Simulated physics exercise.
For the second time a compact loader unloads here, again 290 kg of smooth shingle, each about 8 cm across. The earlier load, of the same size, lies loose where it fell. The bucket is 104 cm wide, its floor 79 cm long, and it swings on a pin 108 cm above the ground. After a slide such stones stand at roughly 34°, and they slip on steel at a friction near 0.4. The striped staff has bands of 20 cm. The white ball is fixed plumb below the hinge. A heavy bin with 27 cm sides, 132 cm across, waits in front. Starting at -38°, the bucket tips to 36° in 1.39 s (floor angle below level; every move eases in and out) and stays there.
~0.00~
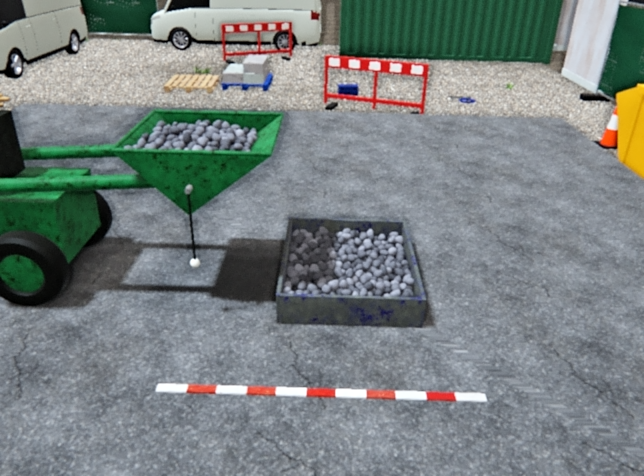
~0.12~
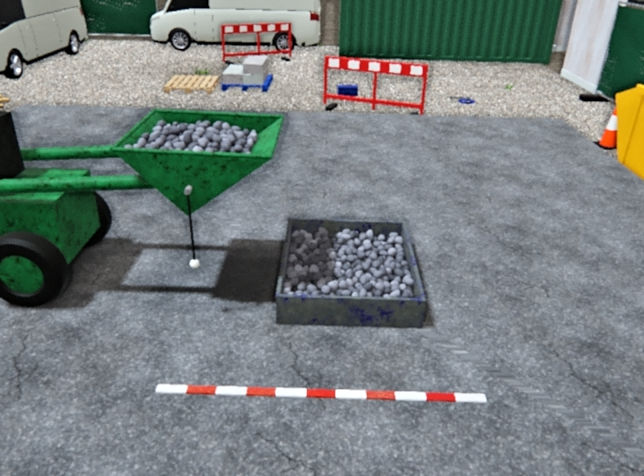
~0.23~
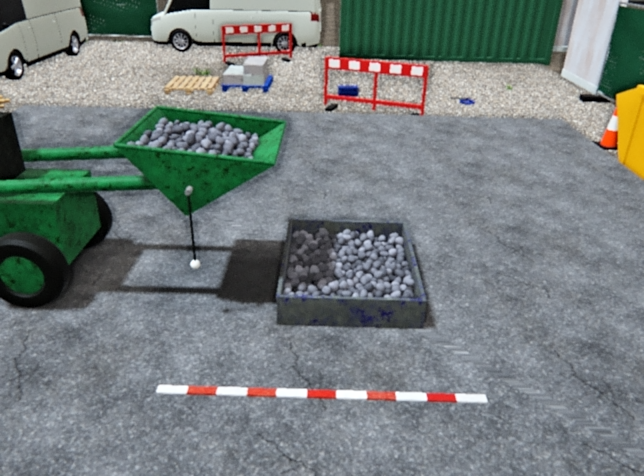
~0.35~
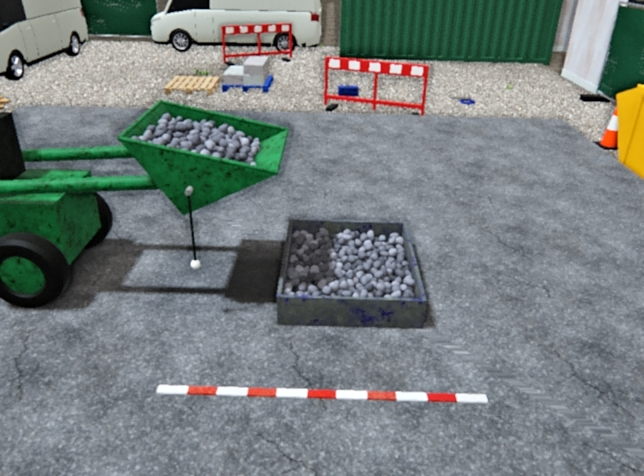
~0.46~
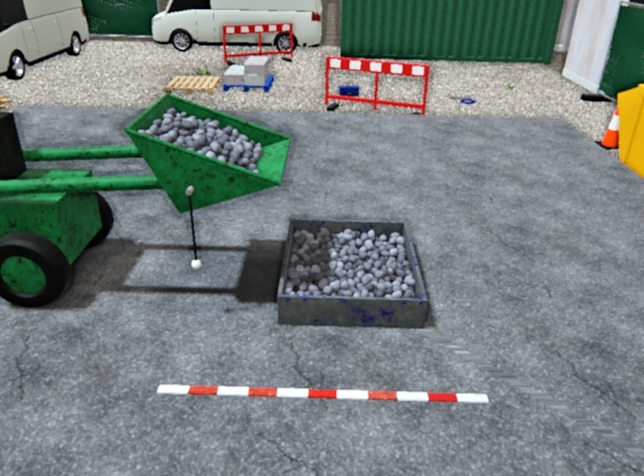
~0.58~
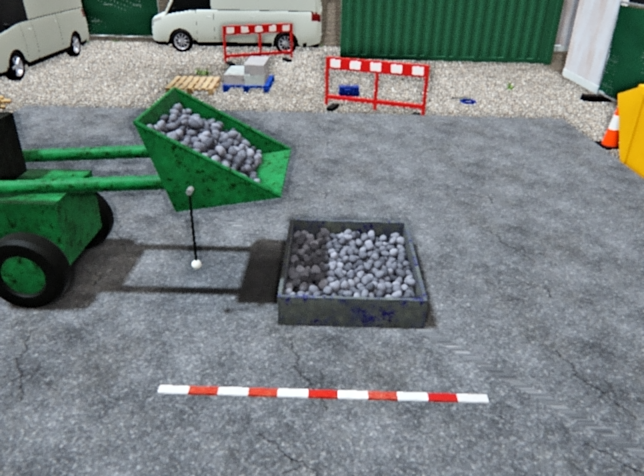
A green loader's raised bucket of grey stones slowly tilting forward to the right, beside a low bin of similar stones.
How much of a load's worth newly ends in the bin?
Close to 72 parts in a hundred.
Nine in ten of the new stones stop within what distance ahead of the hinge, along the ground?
Roughly 120 cm ahead of it.
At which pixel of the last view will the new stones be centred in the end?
Around (307, 258).
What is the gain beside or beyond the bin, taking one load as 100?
Near 0 parts in a hundred.
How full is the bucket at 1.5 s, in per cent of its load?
Roughly 40 per cent is still inside.
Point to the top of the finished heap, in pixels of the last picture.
Around (309, 244).
After 1.0 s the floor is at 24°; in per cent of one load, 99 in the bucket, 1 short of the bin, 100 in the bin; the foremost stones are at (406, 266).
After 1.5 s the floor is at 36°; in per cent of one load, 42 in the bucket, 24 short of the bin, 134 in the bin; the foremost stones are at (406, 267).
After 1.8 s the floor is at 36°; in per cent of one load, 5 in the bucket, 27 short of the bin, 167 in the bin, 1 beside or beyond the bin; the foremost stones are at (406, 267).
After 4.4 s the floor is at 36°; in per cent of one load, 0 in the bucket, 26 short of the bin, 172 in the bin, 2 beside or beyond the bin; the foremost stones are at (406, 267). Net gain in the bin, 72.
